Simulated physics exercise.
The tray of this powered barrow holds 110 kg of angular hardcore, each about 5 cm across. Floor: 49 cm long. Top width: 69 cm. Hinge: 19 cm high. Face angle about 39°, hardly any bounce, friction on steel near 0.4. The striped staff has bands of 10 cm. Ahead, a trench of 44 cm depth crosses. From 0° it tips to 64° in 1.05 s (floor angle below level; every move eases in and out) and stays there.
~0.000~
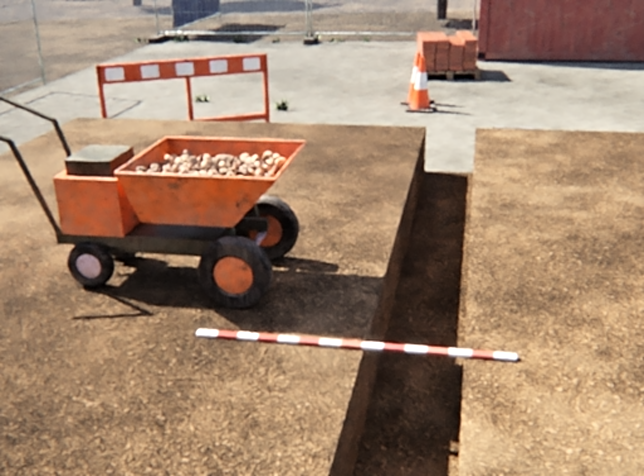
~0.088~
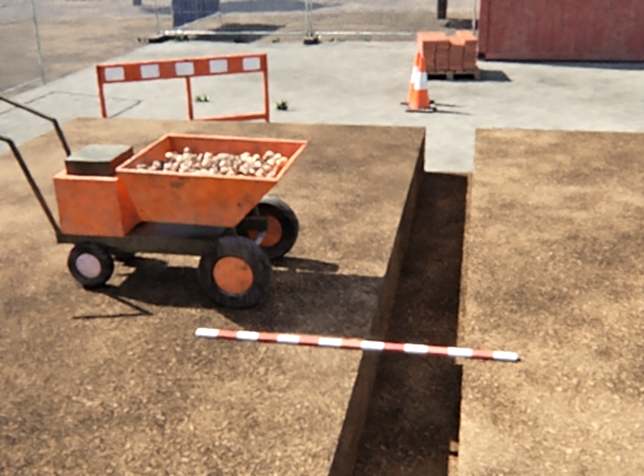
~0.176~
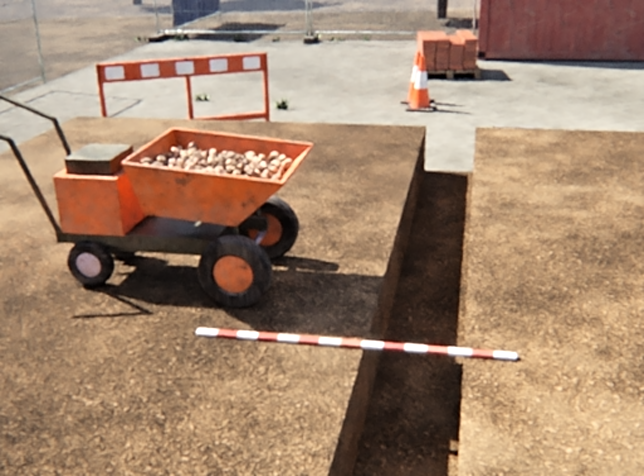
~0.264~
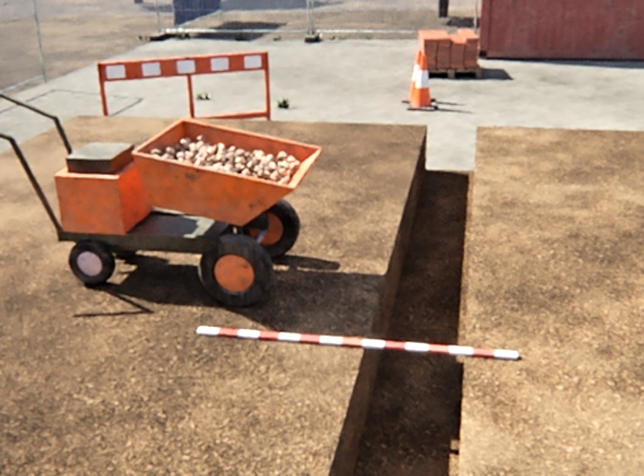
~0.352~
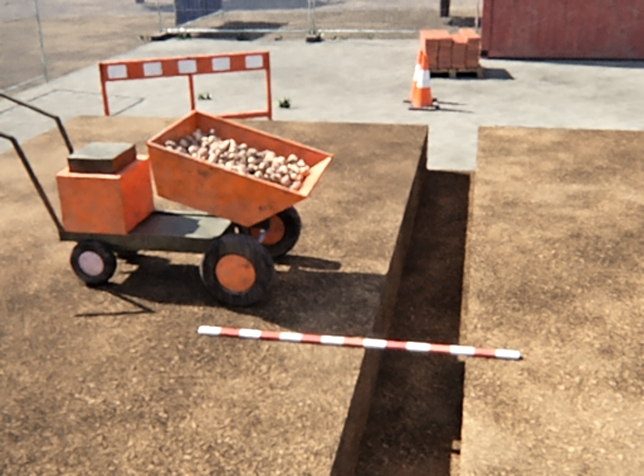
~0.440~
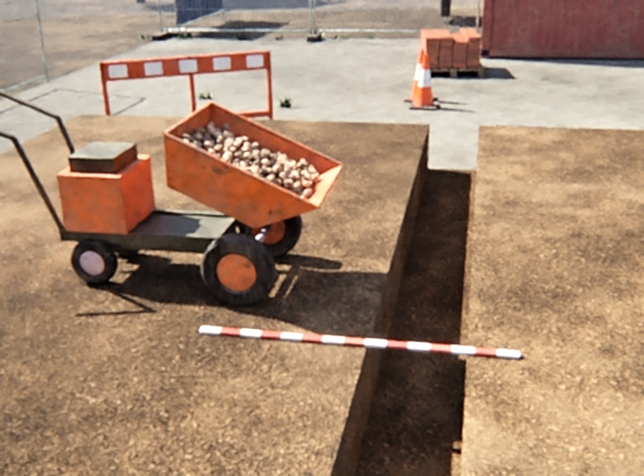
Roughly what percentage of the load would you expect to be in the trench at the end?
I'd expect around 56 per cent.
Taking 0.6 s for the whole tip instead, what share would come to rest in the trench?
Trench share: Approx. 70%.
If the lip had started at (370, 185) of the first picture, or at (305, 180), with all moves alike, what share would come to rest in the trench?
55 %, then 75 %.
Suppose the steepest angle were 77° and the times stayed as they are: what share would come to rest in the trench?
Near 60 per cent then.
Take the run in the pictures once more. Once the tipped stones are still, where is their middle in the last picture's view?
In the last view, about (414, 350).
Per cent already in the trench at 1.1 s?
I'd put it near 5 per cent.
After 0.8 s the floor is at 54°; 100 % in the tray; the foremost stones are at (342, 228).
After 1.1 s the floor is at 64°; 91 % in the tray, 7 % short of the trench, 3 % in the trench; the foremost stones are at (395, 285).
After 1.5 s the floor is at 64°; 60 % in the tray, 12 % short of the trench, 28 % in the trench; the foremost stones are at (462, 367).
After 3.5 s the floor is at 64°; 26 % in the tray, 18 % short of the trench, 56 % in the trench; the foremost stones are at (462, 369).
